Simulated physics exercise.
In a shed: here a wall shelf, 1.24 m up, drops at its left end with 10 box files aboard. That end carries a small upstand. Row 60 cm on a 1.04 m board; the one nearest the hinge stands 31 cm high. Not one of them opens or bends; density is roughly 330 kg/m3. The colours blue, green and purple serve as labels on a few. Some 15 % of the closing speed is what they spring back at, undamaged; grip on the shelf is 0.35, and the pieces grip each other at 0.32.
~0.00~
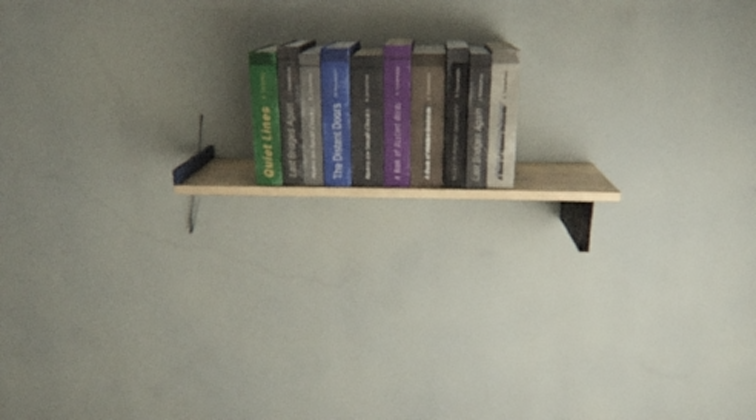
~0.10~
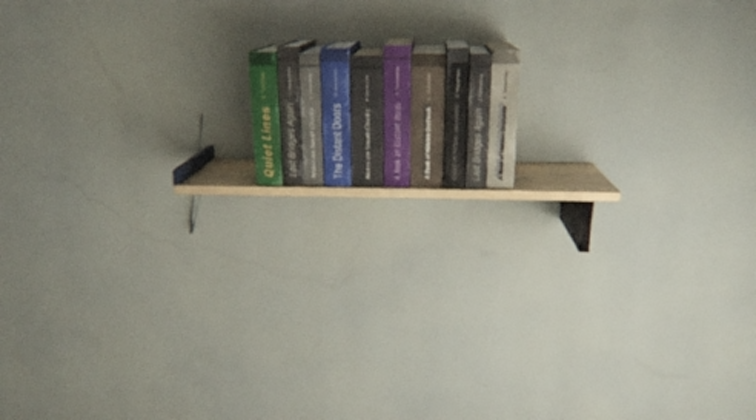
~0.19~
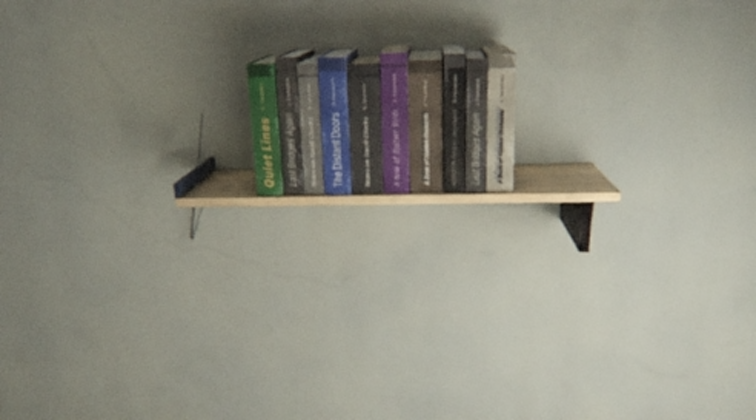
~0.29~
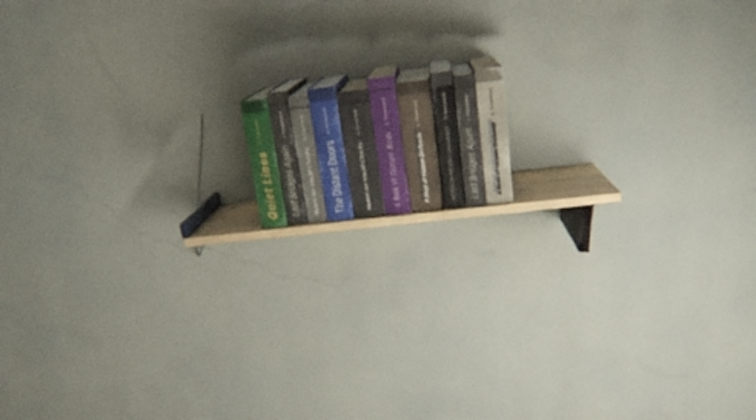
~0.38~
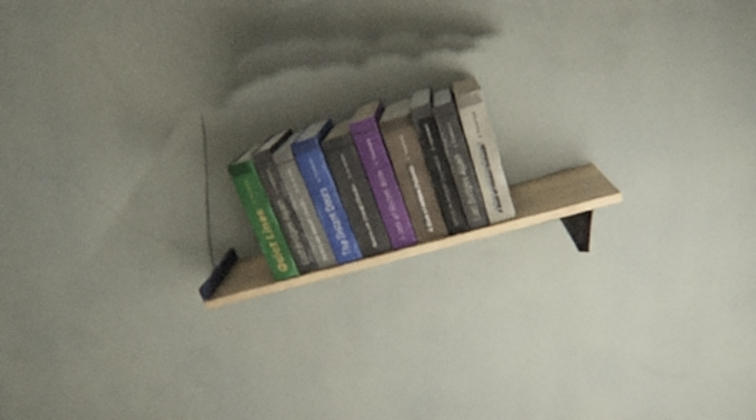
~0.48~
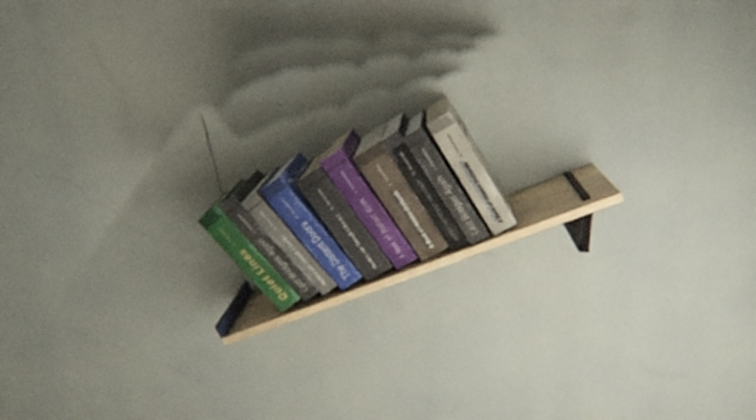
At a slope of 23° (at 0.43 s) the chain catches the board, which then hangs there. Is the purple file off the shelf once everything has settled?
No, it is still there.
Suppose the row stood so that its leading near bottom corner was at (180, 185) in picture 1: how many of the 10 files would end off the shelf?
I reckon the answer is 0.
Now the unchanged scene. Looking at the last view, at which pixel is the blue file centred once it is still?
About pixel (245, 261).
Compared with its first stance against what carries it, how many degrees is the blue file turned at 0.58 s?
I'd put it at roughly 40 degrees away from its starting angle.
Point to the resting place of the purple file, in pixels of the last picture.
I'd put it somewhere near (310, 235).
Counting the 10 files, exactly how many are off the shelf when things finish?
The total is 1.
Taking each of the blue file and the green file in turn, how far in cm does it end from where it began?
Roughly blue 50, green 140.
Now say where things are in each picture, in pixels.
In the first frame (places mark the middle of the side facing us; leans and shifts are taken against what carries them), shelf's free end (186, 190) slope 0°; purple file (397, 119); green file (265, 121); blue file (336, 120); nothing disturbed.
Shelf's free end (186, 190) slope 0°; purple file (397, 119), in the second frame.
Shelf's free end (188, 203) slope 2°; purple file (395, 125), in the third frame.
Shelf's free end (195, 242) slope 7°; purple file (389, 148), in the fourth frame.
Shelf's free end (216, 304) slope 17°; purple file (384, 185), in the fifth frame.
Shelf's free end (233, 339) slope 23°; purple file (369, 211) leaning 12°; green file (249, 260) leaning 16°; blue file (312, 235) leaning 14°; 10 disturbed, none off the shelf, in the sixth frame.
After 0.58 s, none of the 10 files off the shelf, 10 disturbed; purple file leaning 32°; green file leaning 38°.
After 0.94 s, none of the 10 files off the shelf, 10 disturbed; purple file leaning 44°; green file upside down.
At rest (1.4 s), 1 of the 10 files off the shelf; purple file leaning 46°; green file on its side; blue file leaning 46°. As the last picture would show them, middles, purple file near (310, 235).
